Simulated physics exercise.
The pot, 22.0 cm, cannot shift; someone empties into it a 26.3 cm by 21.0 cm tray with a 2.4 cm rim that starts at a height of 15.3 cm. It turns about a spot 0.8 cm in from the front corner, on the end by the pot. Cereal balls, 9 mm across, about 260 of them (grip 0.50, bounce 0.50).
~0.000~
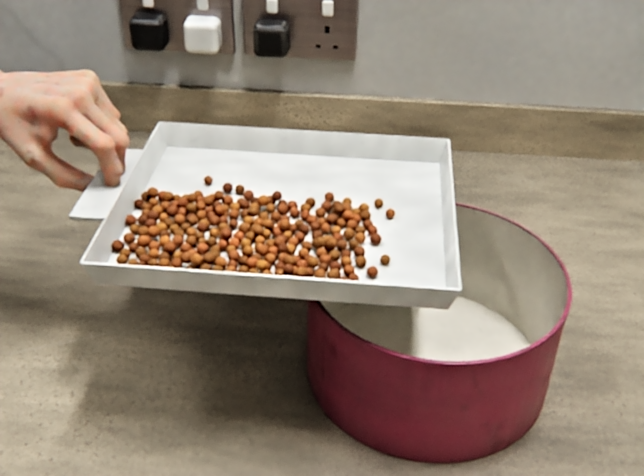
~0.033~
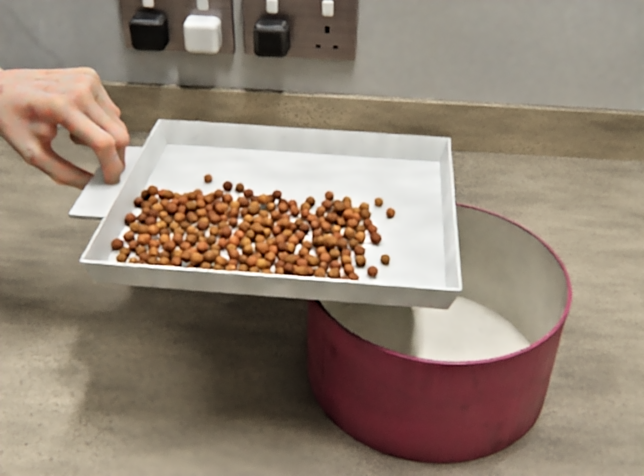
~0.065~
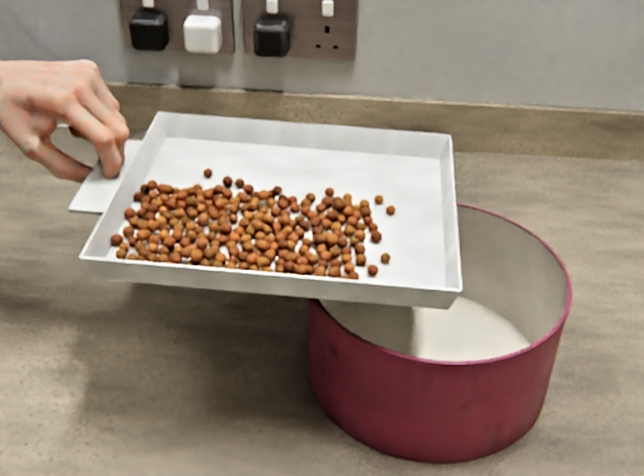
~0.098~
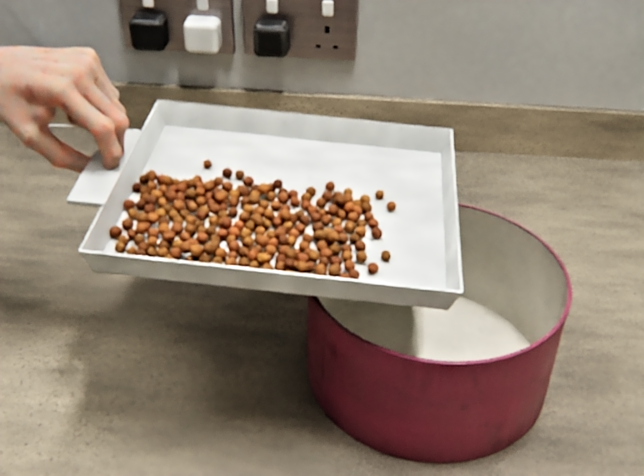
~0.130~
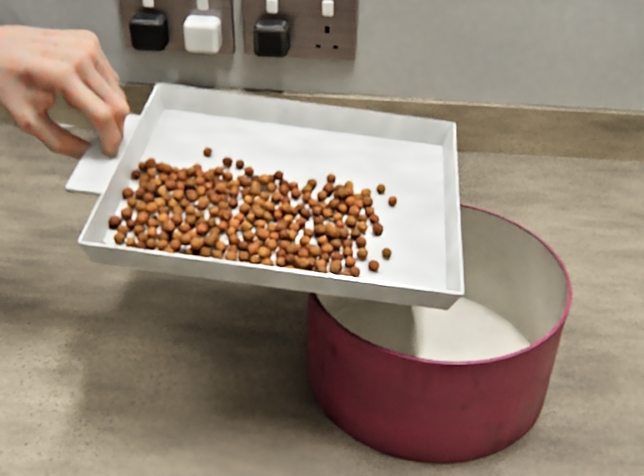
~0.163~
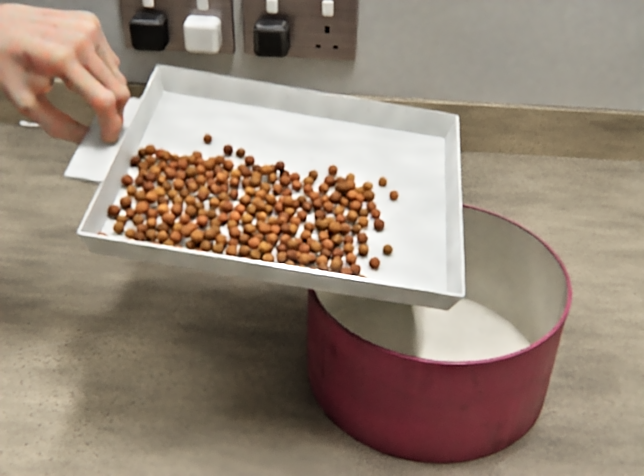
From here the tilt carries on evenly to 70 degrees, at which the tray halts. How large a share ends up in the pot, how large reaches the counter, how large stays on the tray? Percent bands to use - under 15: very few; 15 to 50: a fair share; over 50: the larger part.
Pot - very few, counter - the larger part, tray - a fair share.
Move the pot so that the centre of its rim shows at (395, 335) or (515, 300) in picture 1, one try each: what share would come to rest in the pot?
Some 65 and 30 per cent.
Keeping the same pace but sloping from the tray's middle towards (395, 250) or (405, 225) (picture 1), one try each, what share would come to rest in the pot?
About 25 and 35 per cent.
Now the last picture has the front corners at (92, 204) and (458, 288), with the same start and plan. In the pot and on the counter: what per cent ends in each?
Pot 20 % / counter 50 %.
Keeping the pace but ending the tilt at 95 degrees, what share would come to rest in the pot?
0 per cent.
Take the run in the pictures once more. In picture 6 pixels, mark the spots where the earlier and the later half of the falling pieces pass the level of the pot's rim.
First near (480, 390), then at (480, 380).
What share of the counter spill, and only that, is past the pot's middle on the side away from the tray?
90 %.
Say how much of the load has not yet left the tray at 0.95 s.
Around 75 percent.
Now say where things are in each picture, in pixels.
Tray tilt 0 degrees, front corners at (92, 258) and (451, 284); middle of the pieces at (251, 237); pot at (438, 271), in the first picture.
Tray tilt 0 degrees, front corners at (91, 257) and (452, 284); middle of the pieces at (251, 236), in the second picture.
Tray tilt 2 degrees, front corners at (91, 253) and (452, 284); middle of the pieces at (251, 232), in the third picture.
Tray tilt 4 degrees, front corners at (90, 246) and (453, 285), lowest corner right front; middle of the pieces at (251, 227), in the fourth picture.
Tray tilt 7 degrees, front corners at (90, 238) and (454, 287), lowest corner right front; middle of the pieces at (251, 219), in the fifth picture.
Tray tilt 11 degrees, front corners at (89, 228) and (455, 288), lowest corner right front; middle of the pieces at (252, 211); pot at (438, 271). Its pace works out near 105 degrees a second, in the sixth picture.
After 0.45 s, tilt 40 degrees; the tray holds 100 %, the pot 0 %.
Then, at 0.64 s, tilt 60 degrees; the tray holds 100 %, the pot 0 %.
Then, at 0.95 s, tilt 70 degrees; the tray holds 75 %, the pot 0 %.
By 2.0 s all is still; pot 0 %, counter 60 %, tray 40 %.
